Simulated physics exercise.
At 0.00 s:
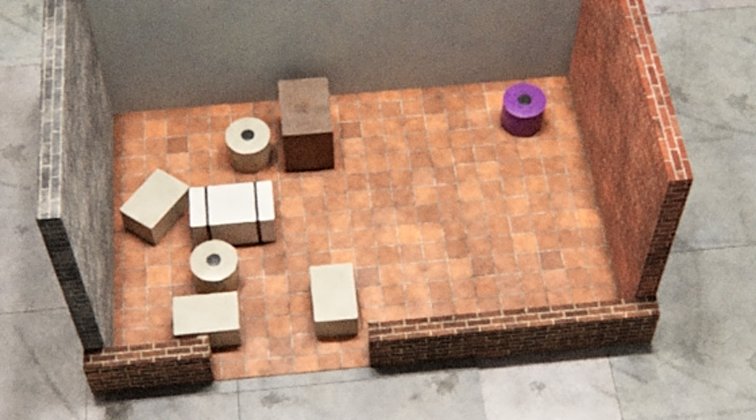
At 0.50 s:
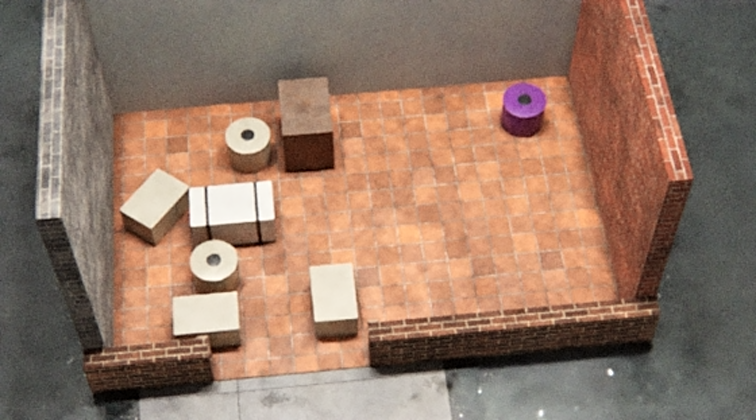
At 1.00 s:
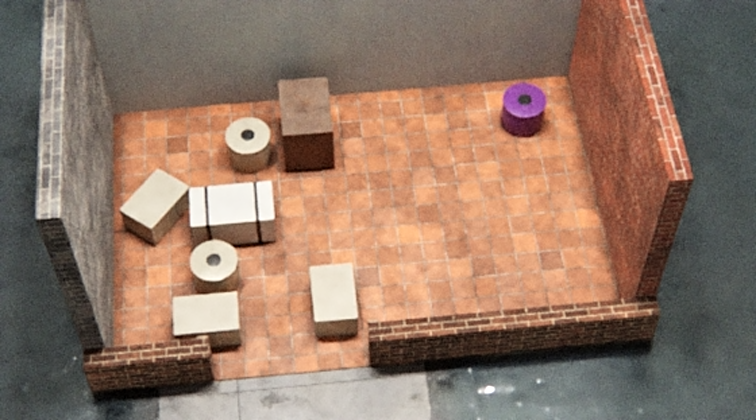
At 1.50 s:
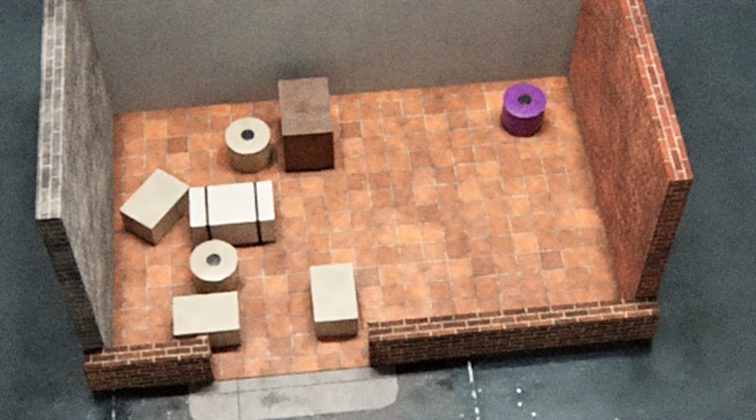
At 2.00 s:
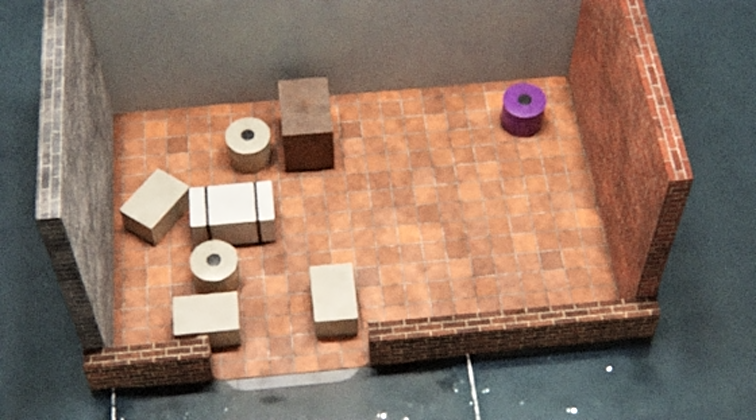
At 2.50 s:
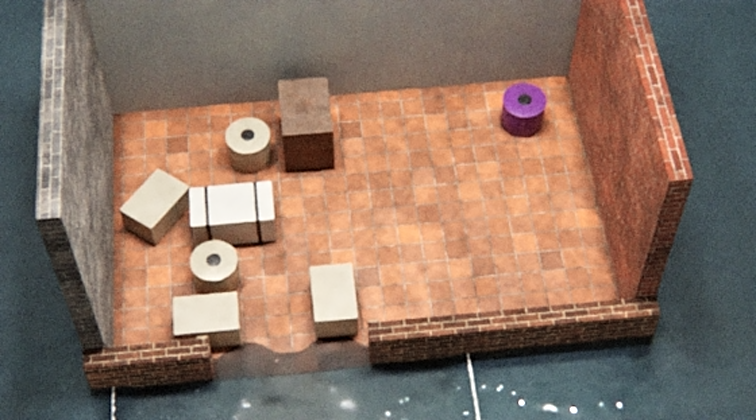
Dark water spread over the grey paving around a roofless brick-walled room, covered the last pale patch outside the doorway, and crept just over the sill, while the crates and tubs inside stayed still.
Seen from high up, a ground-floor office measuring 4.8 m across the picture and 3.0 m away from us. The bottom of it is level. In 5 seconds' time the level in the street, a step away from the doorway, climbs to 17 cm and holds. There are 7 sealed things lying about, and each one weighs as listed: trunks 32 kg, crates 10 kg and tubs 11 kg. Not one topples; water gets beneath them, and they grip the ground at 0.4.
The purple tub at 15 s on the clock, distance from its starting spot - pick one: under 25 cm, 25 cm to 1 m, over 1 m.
Over 1 m.
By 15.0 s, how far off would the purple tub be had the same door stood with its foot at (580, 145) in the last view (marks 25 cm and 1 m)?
Purple tub: Long trip.
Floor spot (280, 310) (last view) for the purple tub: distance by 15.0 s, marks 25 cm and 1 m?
Looks like it is swept a long way.
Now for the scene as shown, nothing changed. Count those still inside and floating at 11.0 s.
Then: 6.
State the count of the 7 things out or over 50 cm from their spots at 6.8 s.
At that moment it comes to 2.
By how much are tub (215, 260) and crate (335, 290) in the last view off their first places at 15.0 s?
80 cm and 120 cm respectively.
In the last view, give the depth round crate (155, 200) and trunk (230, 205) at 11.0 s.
First roughly 14 cm, second roughly 14 cm.
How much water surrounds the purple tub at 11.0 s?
6 cm or so.
After 3.5 s the purple tub is near (525, 100), 0.0 m from its start, aground; 0 afloat.
After 6.8 s the purple tub is near (525, 100), 0.0 m from its start, aground; 1 afloat.
After 11.0 s the purple tub is near (583, 203), 1.4 m from its start, aground; 6 afloat.
After 15.0 s the purple tub is near (404, 250), 2.2 m from its start, afloat; 7 afloat.
